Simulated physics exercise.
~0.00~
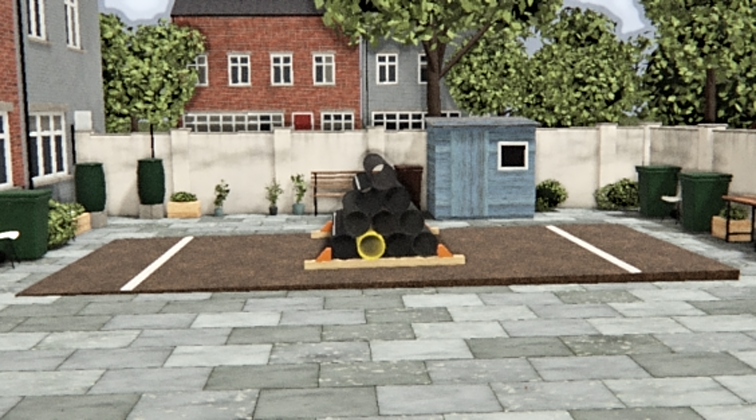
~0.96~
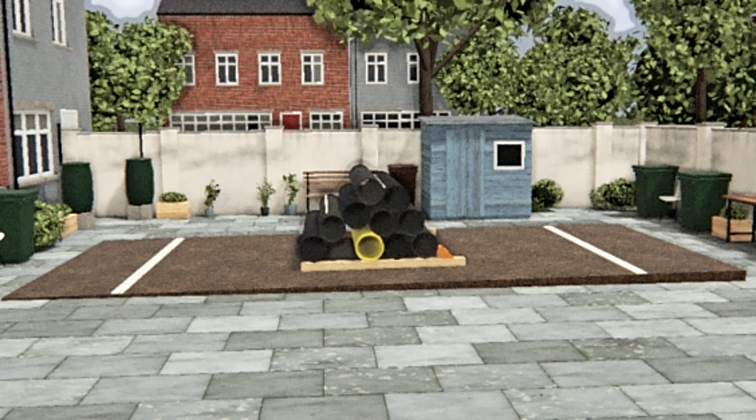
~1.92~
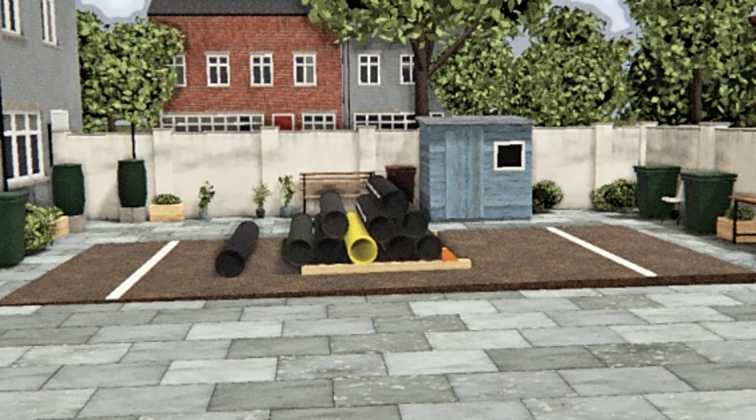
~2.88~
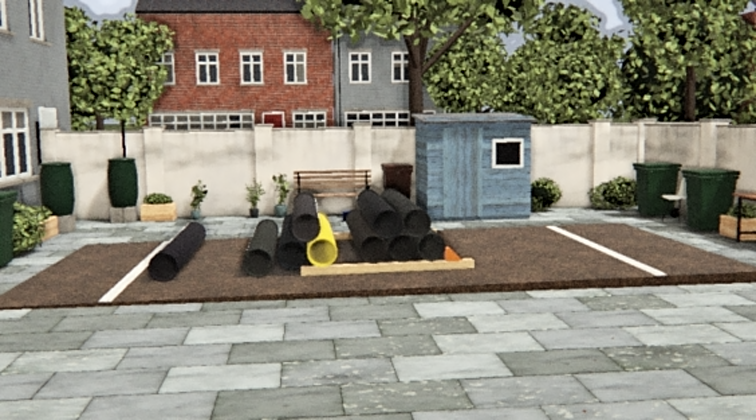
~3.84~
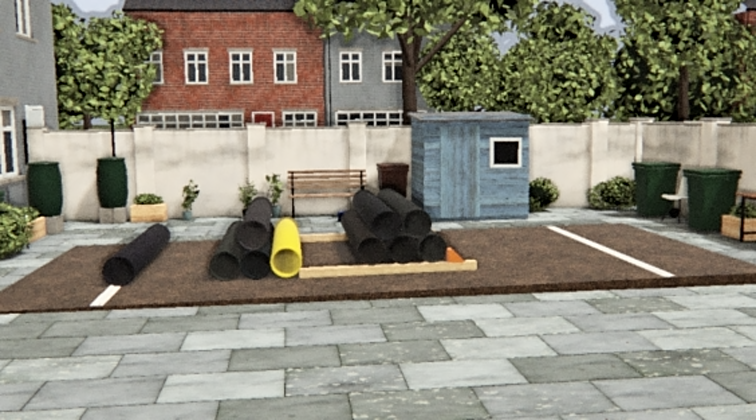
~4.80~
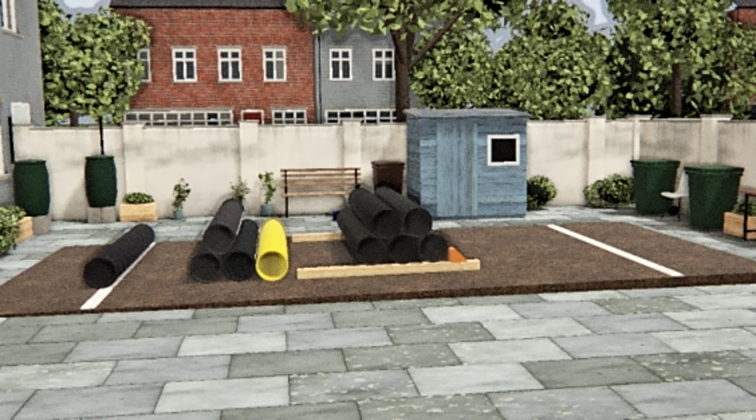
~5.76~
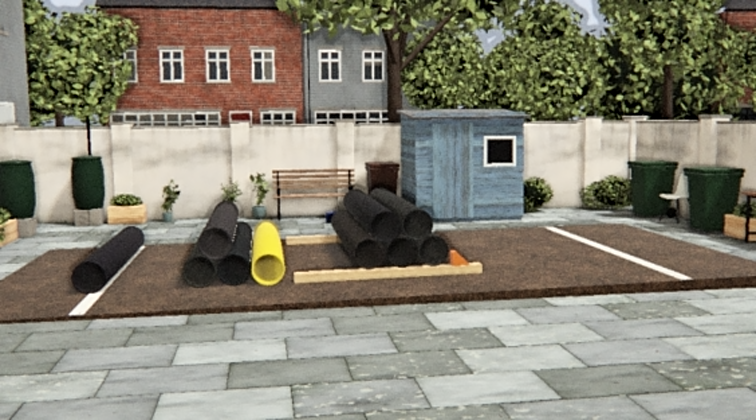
Stack of black pipes collapsing leftward on a soil bed, the yellow one rolling off the timbers and stopping short of the white line.
